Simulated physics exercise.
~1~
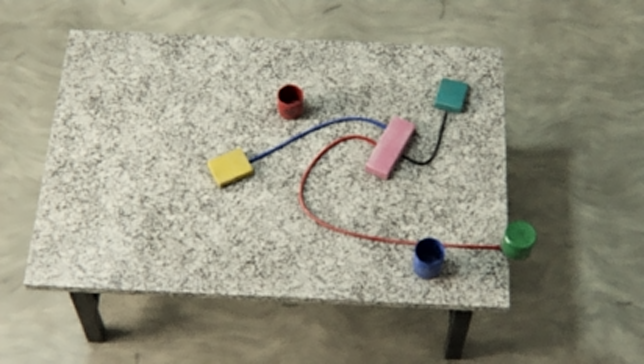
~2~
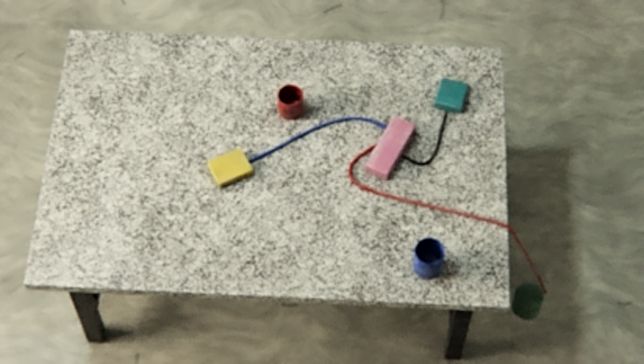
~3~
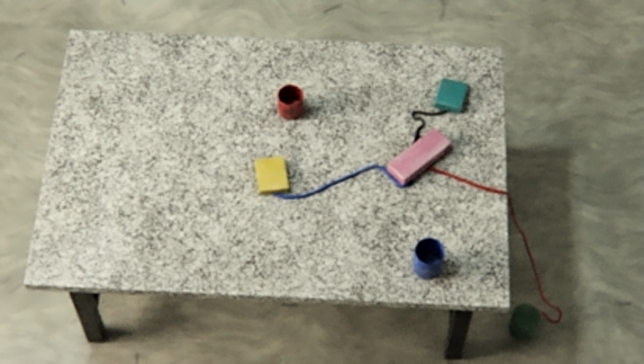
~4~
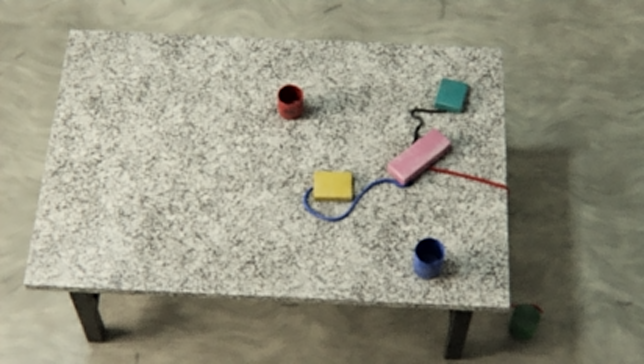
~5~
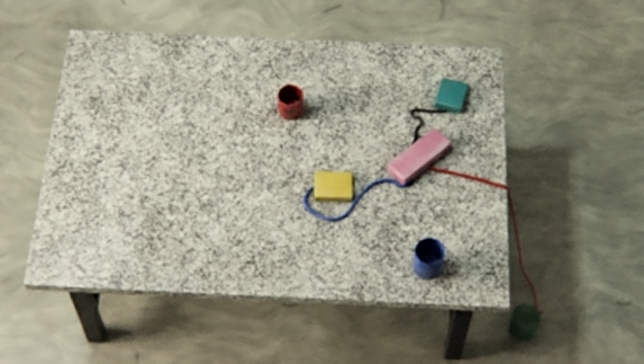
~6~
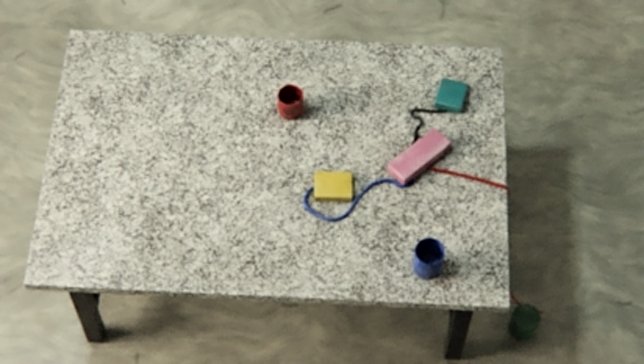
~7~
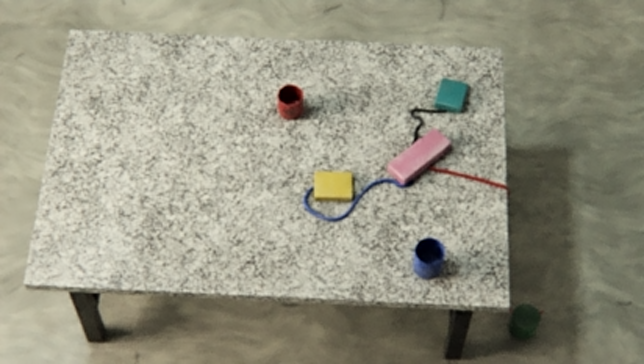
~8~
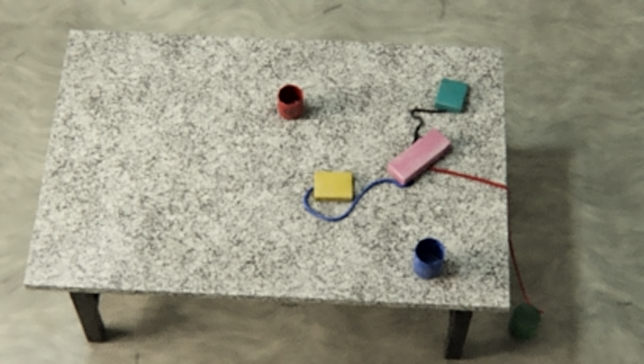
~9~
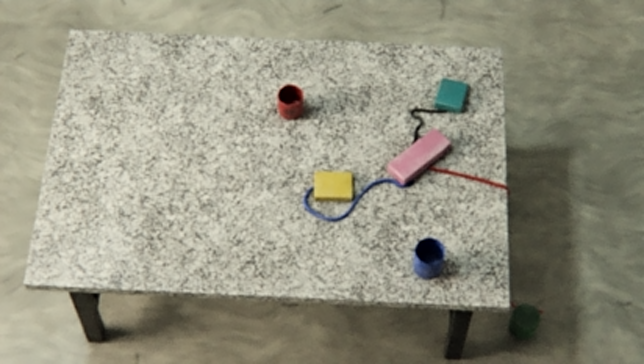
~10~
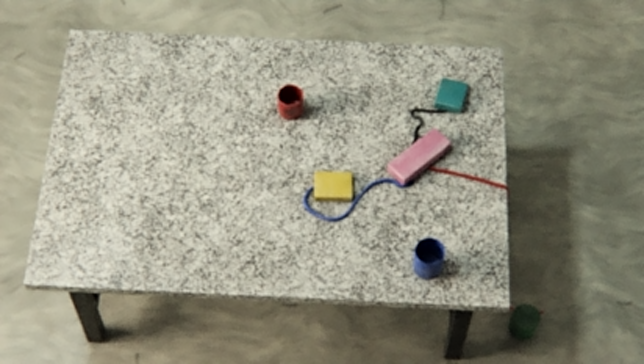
In this clip, a green object tethered by a red cable drops off the right edge of a speckled table, the pink strip shifts and turns, and the yellow block slides right; the green object ends below the edge, while both cups stay put.
